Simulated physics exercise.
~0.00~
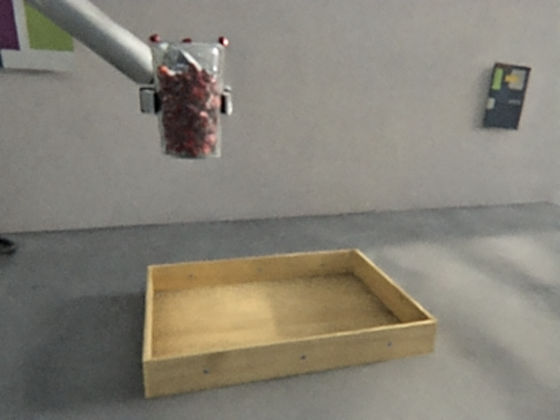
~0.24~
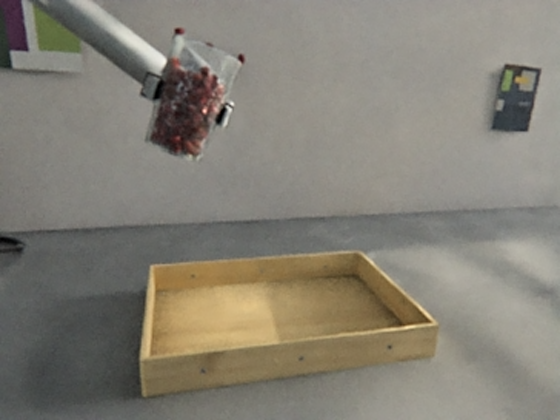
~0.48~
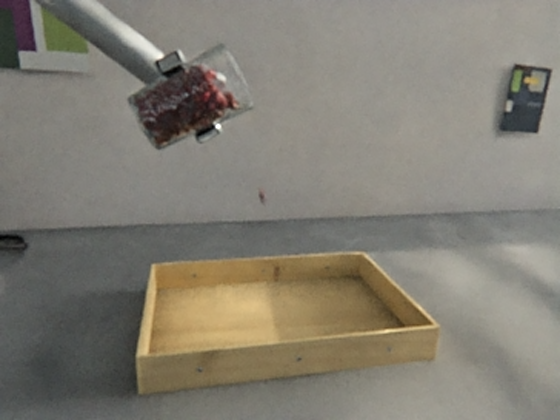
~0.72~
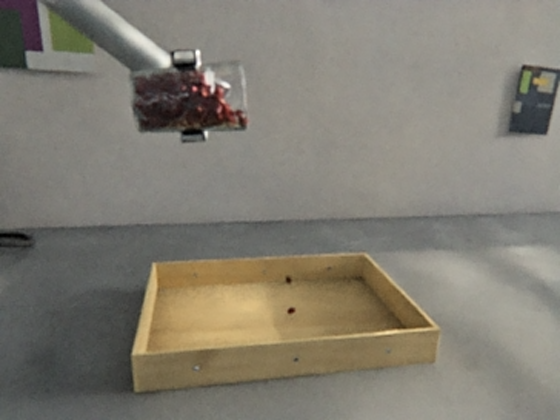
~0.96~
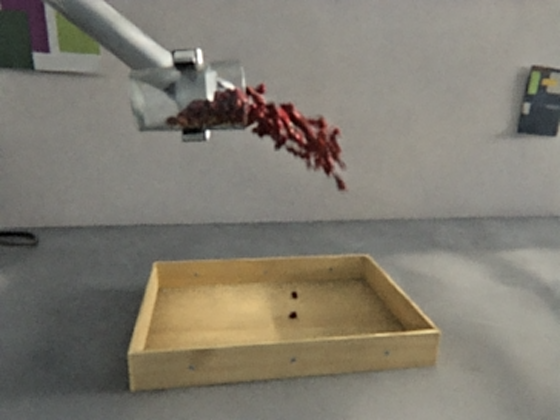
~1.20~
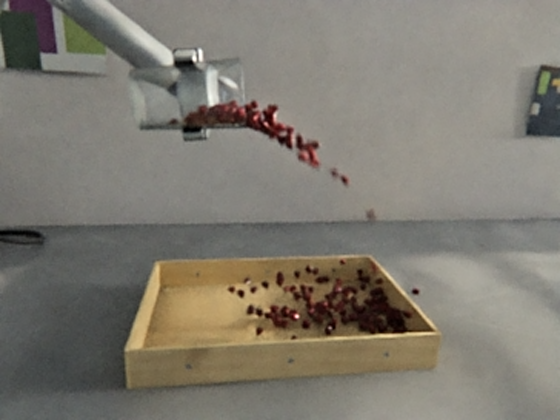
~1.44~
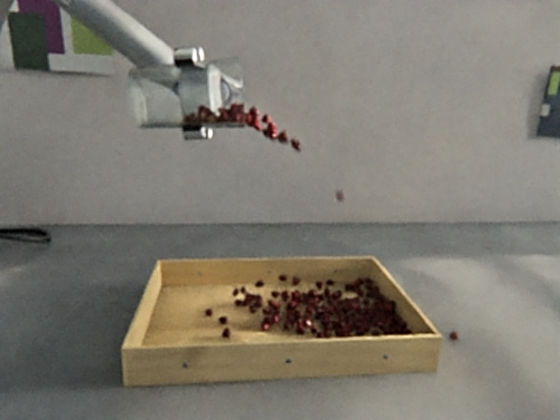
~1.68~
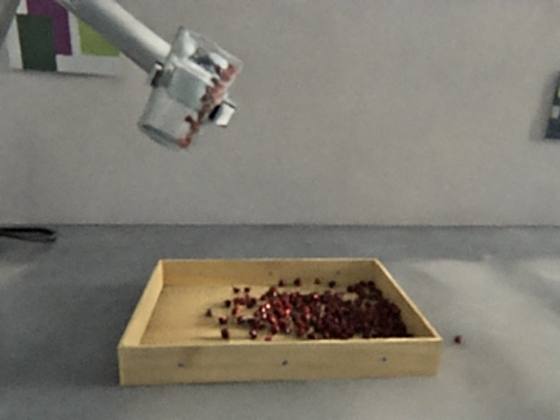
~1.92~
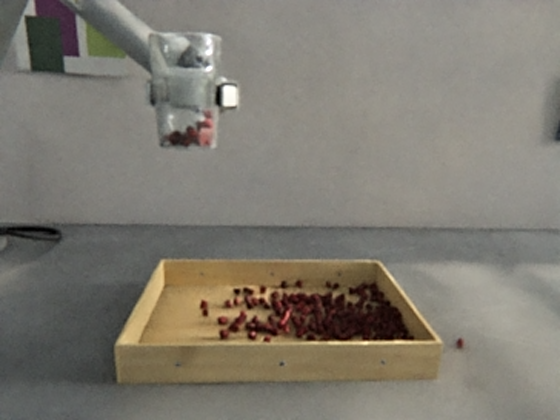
A robotic arm tips red beans from a clear cup into a wooden tray, then straightens.
